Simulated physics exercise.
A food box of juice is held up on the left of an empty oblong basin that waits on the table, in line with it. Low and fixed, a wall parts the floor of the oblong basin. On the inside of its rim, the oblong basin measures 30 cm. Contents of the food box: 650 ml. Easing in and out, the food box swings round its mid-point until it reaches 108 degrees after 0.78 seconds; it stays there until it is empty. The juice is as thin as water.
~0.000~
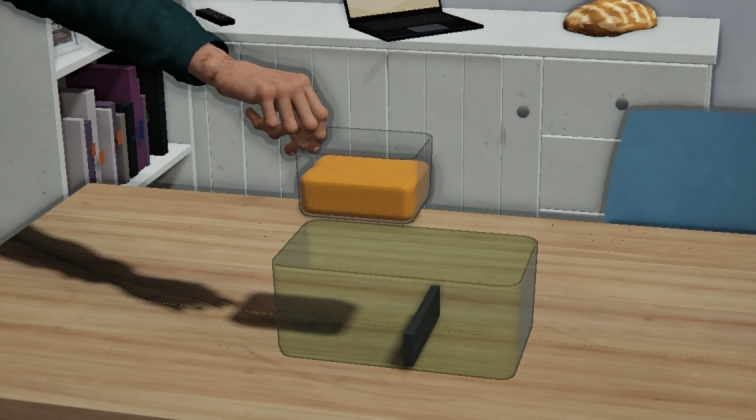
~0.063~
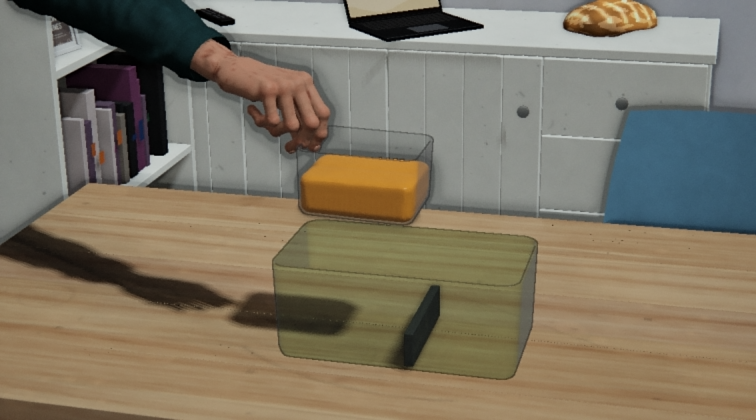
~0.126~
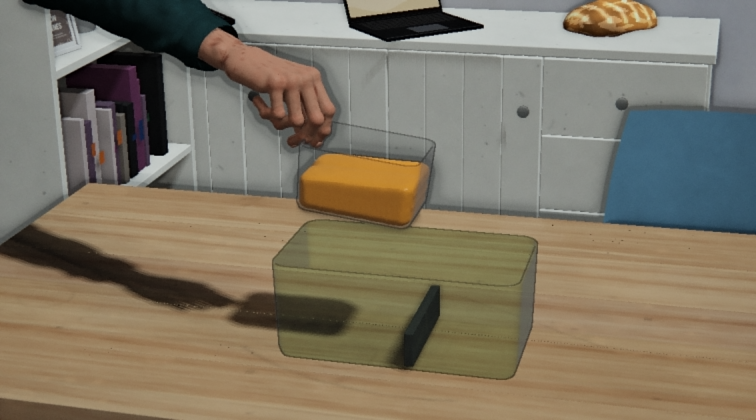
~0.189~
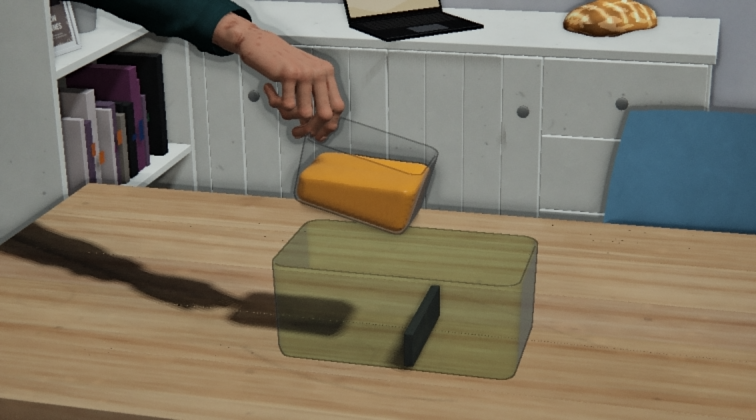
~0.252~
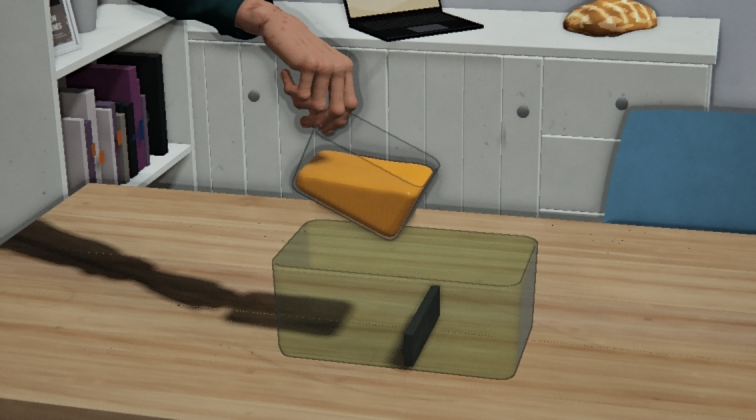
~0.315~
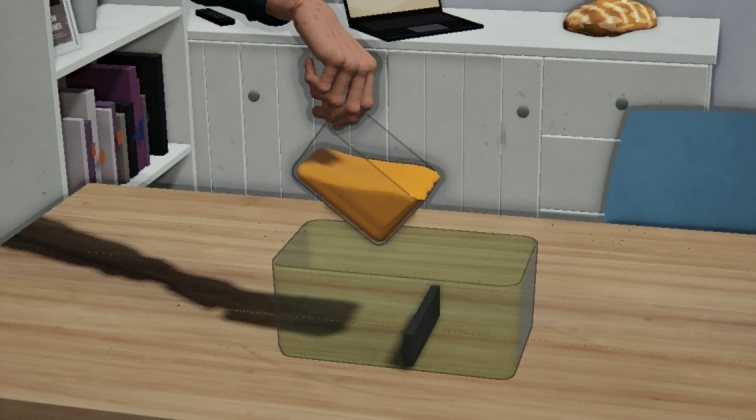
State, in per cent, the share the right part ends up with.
The right part ends up with roughly 77 %.
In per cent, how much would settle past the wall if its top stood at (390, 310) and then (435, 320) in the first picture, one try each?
Roughly 90 per cent, then 60 per cent.
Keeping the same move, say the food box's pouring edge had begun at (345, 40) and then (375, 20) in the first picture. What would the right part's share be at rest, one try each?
I'd say 15 percent on the first go, 55 percent on the next.
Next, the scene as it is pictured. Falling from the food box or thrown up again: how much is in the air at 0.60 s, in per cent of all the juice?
Around 18 in a hundred.
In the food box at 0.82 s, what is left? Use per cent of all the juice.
About 7 % is still there.
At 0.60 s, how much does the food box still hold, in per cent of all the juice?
Roughly 26 per cent.
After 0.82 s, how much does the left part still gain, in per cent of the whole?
Near 6 percent, give or take.
By 0.60 s the tilt is 95° and 26 per cent is still to pour, 0 is left of the wall and 56 right of it.
By 0.82 s the tilt is 108° and 7 per cent is still to pour, 16 is left of the wall and 72 right of it.
By 1.04 s the tilt is 108° and 0 per cent is still to pour, 21 is left of the wall and 77 right of it.
By 1.28 s the tilt is 108° and 0 per cent is still to pour, 21 is left of the wall and 77 right of it.
At rest 21 per cent lies left of the wall, 77 right of it and 2 outside.
